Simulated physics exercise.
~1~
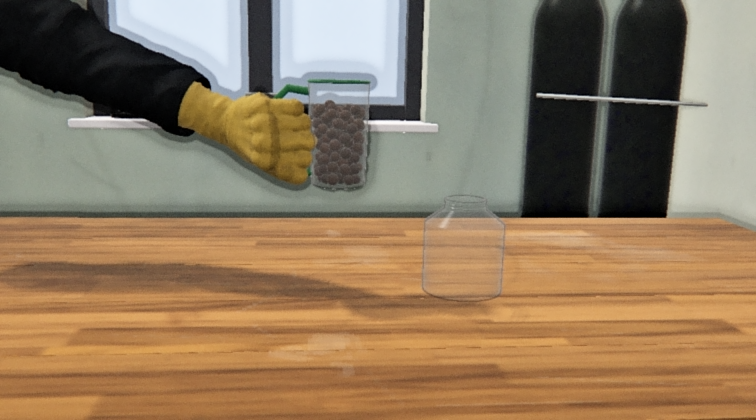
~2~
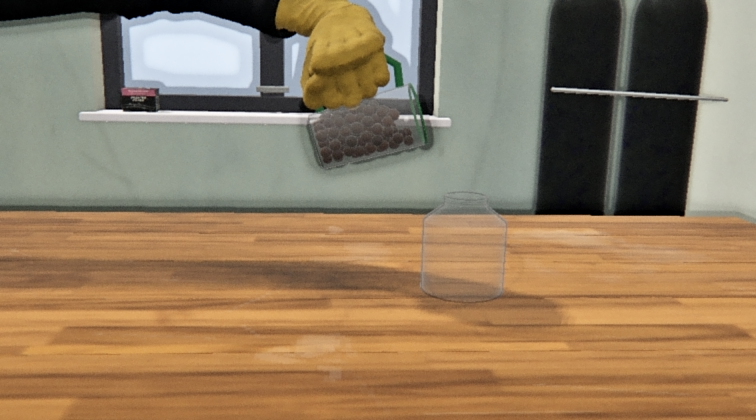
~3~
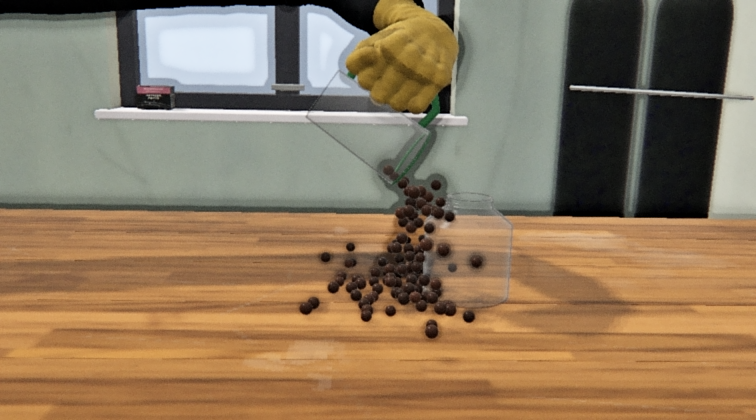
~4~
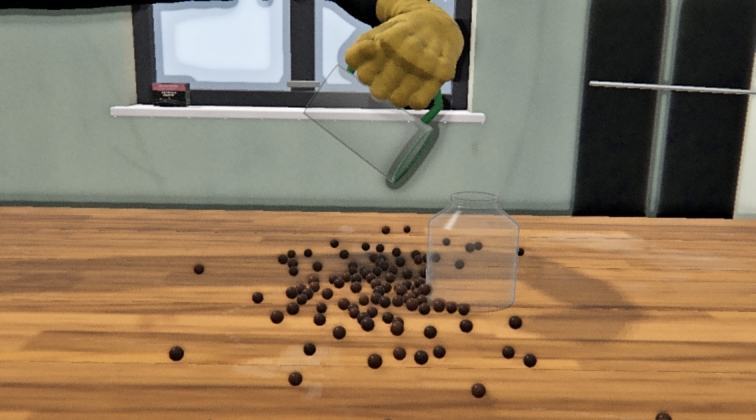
Dark chocolate balls pouring from a clear cup tipped by a yellow-gloved hand, missing the glass jar and scattering across the wooden tabletop.
